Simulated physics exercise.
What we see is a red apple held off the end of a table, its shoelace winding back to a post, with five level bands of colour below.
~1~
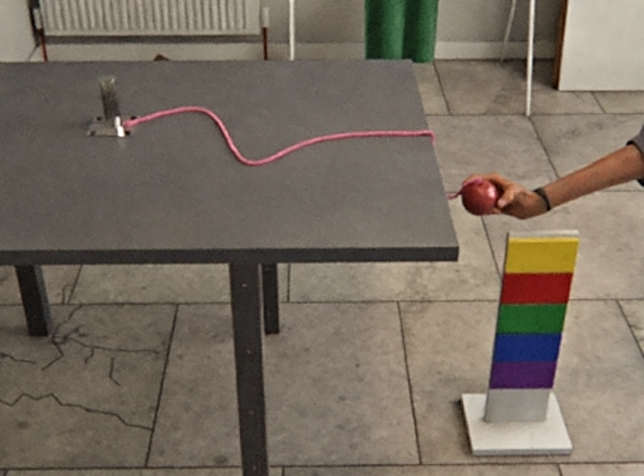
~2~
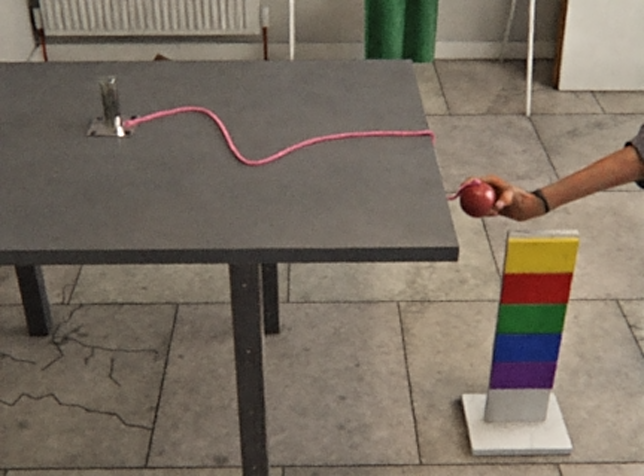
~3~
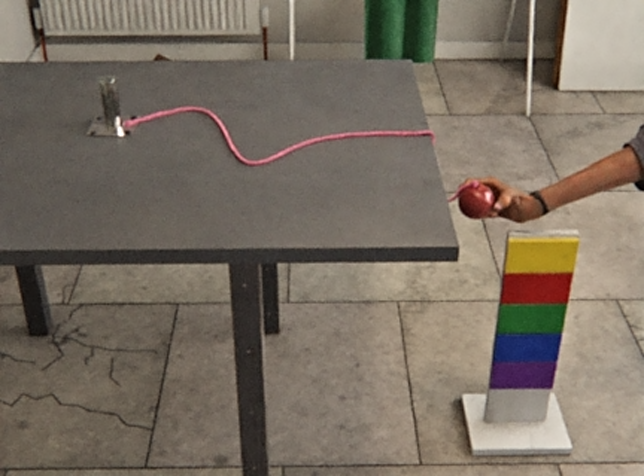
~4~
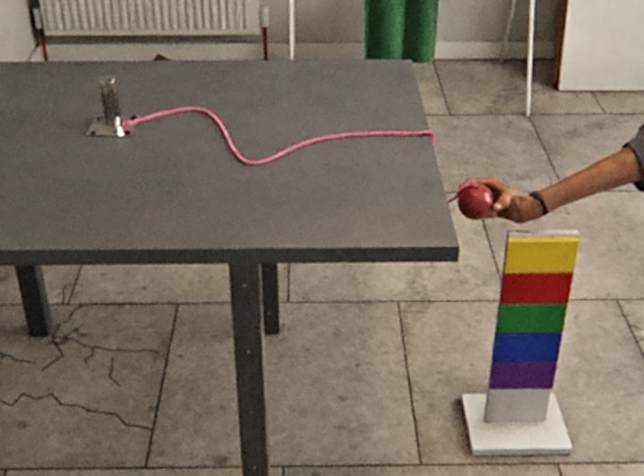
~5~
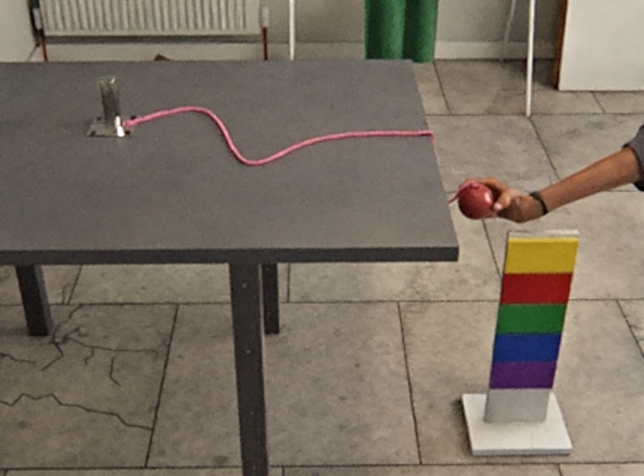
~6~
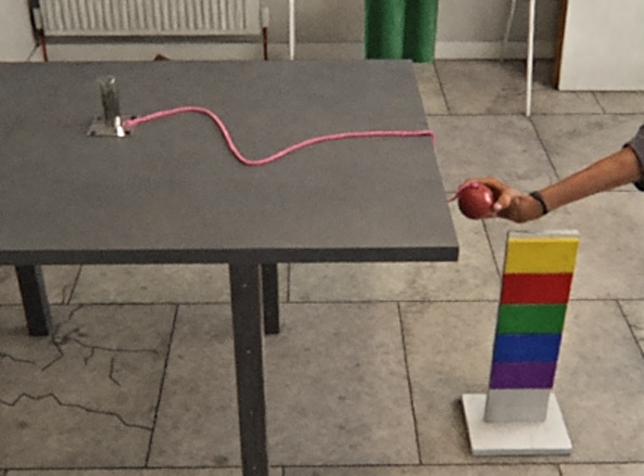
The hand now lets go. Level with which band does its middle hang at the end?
Its middle rests at the blue band.
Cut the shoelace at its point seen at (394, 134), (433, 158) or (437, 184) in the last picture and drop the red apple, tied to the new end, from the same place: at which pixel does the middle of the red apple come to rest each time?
Near (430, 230), (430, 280) and (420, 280).
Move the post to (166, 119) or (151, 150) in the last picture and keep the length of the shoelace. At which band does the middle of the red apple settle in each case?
In that order: Purple; purple.
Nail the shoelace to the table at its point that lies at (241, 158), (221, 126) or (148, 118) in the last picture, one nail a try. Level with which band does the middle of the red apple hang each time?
One after the other, red; green; blue.
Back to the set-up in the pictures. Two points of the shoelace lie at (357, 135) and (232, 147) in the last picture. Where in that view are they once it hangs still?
They go to (426, 158) and to (305, 123).
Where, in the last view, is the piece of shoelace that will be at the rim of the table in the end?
At (326, 139), roughly.
Early on, apple near (445, 327); level with green.
Midway, apple near (396, 315); level with blue.
Finally, apple near (414, 317); level with blue. The blue one.
